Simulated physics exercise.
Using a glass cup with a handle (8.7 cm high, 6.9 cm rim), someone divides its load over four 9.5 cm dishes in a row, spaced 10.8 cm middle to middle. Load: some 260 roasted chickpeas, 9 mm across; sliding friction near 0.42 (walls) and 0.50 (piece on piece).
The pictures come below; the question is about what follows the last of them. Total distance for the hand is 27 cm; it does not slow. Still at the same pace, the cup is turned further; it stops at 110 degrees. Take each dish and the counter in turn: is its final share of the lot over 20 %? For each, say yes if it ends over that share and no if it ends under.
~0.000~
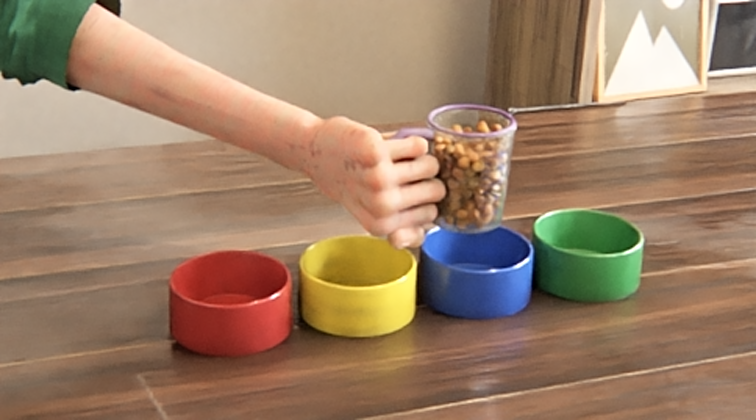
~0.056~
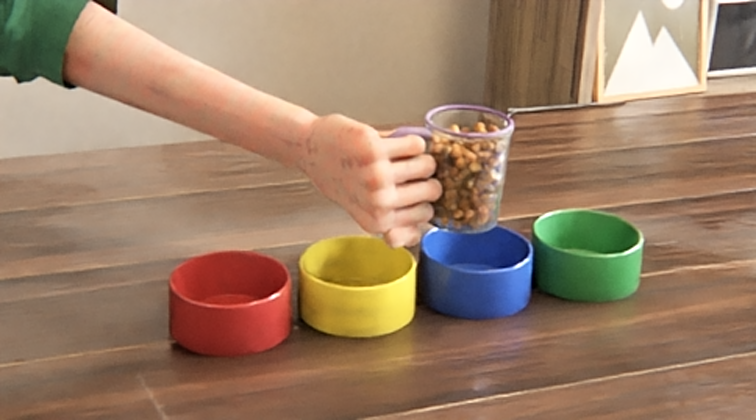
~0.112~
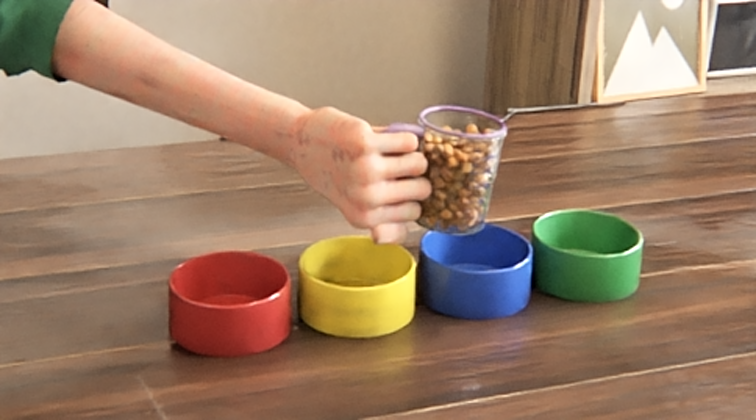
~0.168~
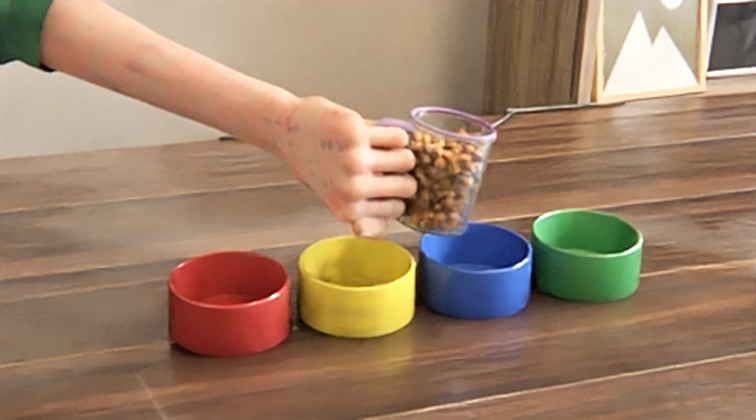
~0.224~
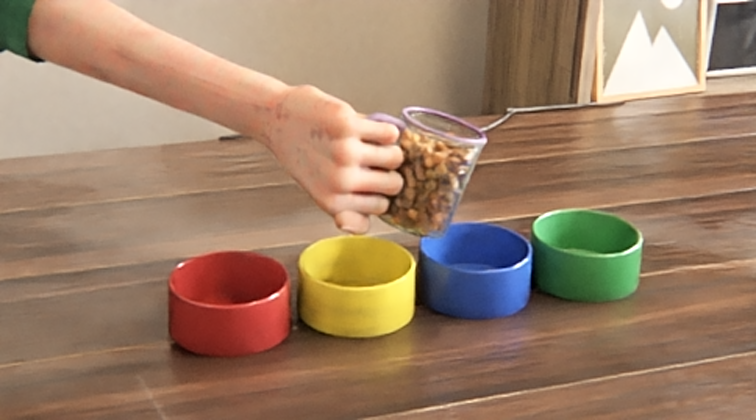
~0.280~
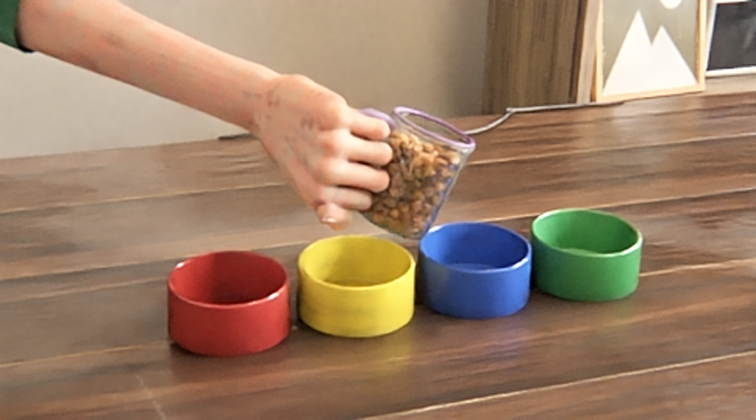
Red dish - yes, blue dish - no, green dish - no, yellow dish - no, counter - no.
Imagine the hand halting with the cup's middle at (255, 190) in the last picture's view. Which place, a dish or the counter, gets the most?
Yellow.
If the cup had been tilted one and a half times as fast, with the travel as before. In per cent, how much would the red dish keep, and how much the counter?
Result - red: 50; counter: 10.
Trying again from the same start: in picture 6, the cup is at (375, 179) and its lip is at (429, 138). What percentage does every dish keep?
Red 100; blue 0; green 0; yellow 0.
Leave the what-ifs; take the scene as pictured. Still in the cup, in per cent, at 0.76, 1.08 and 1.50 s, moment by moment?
In turn: 100, 90, 40.
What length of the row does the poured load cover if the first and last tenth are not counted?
About 6 cm.
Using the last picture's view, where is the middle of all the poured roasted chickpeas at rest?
Resting centre estimate: Around (227, 300).
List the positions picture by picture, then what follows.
The first frame shows cup at (468, 170), tilt 0 degrees, lip at (510, 117), moved 0.0 cm; middle of the pieces at (467, 178); green dish at (588, 232); blue dish at (477, 246); yellow dish at (358, 261); red dish at (230, 278).
The second frame shows cup at (465, 170), tilt 1 degrees, lip at (507, 119), moved 0.3 cm; middle of the pieces at (463, 179).
The third frame shows cup at (455, 171), tilt 5 degrees, lip at (501, 122), moved 1.1 cm; middle of the pieces at (453, 180).
The fourth frame shows cup at (441, 173), tilt 11 degrees, lip at (491, 128), moved 2.3 cm; middle of the pieces at (438, 181).
The fifth frame shows cup at (427, 174), tilt 17 degrees, lip at (480, 133), moved 3.6 cm; middle of the pieces at (423, 182).
The sixth frame shows cup at (413, 175), tilt 23 degrees, lip at (469, 140), moved 4.8 cm; middle of the pieces at (408, 183); green dish at (586, 232); blue dish at (475, 246); yellow dish at (356, 262); red dish at (229, 278). The cup turns about 105 degrees a second and travels 22 cm a second.
Then, at 0.76 s, tilt 72 degrees; cup holds 100 %.
After 1.08 s, tilt 105 degrees; cup holds 90 %, red 5 %.
After 1.50 s, tilt 110 degrees; cup holds 40 %, red 55 %.
At rest (2.7 s), red 95 %, blue 0 %, green 0 %, yellow 0 %, counter 5 %.
